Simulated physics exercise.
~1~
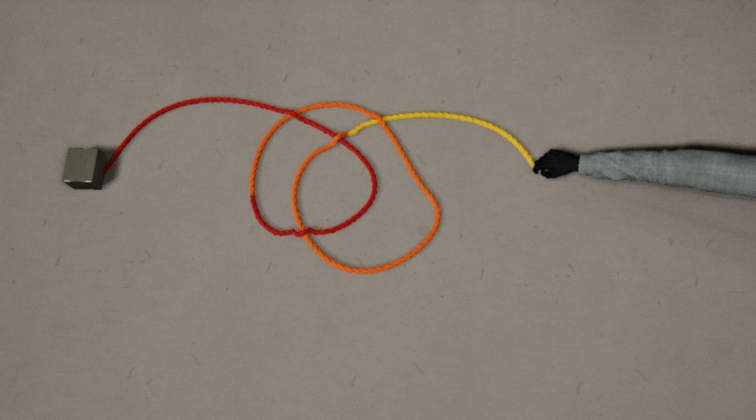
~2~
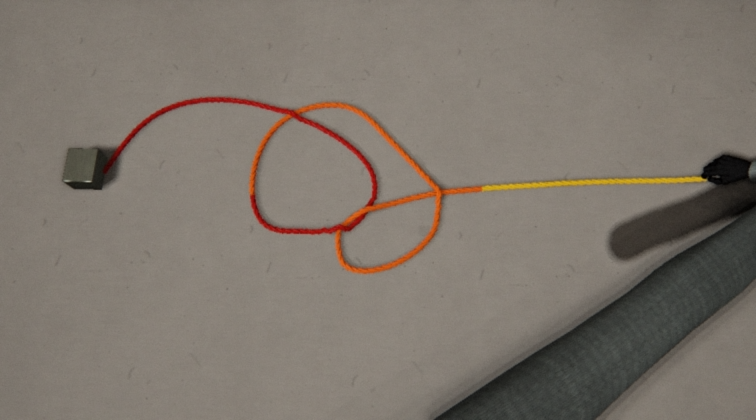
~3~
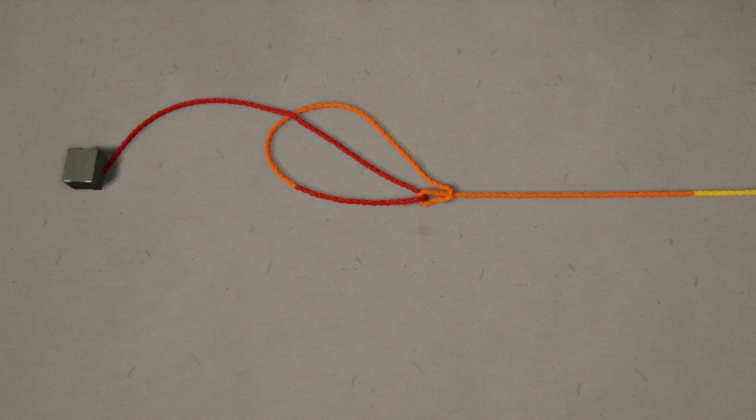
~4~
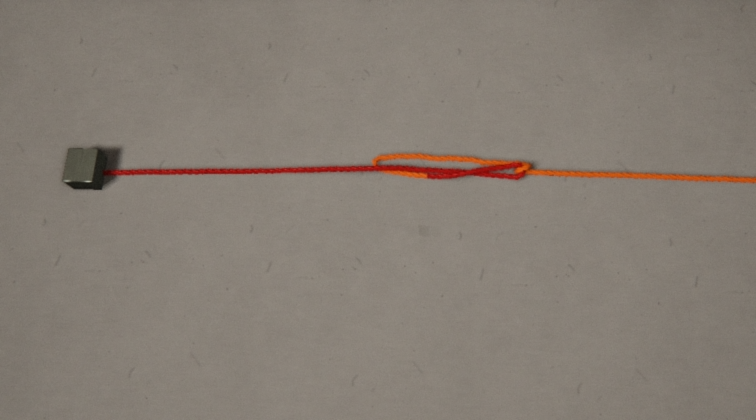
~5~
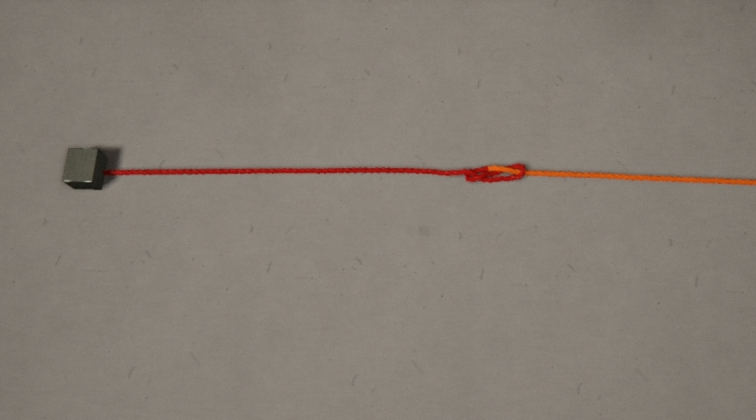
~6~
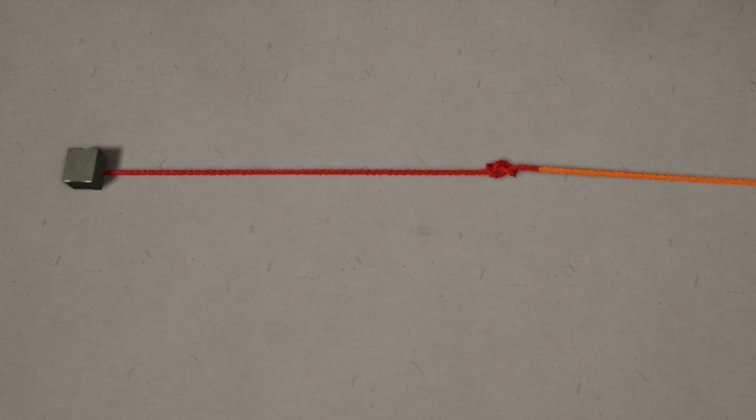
On a plain grey surface, a looped red, orange and yellow rope was fixed to a small metal block at the left, and someone pulled its free end right until the loops shrank and tightened into a small red knot in the straightened rope.
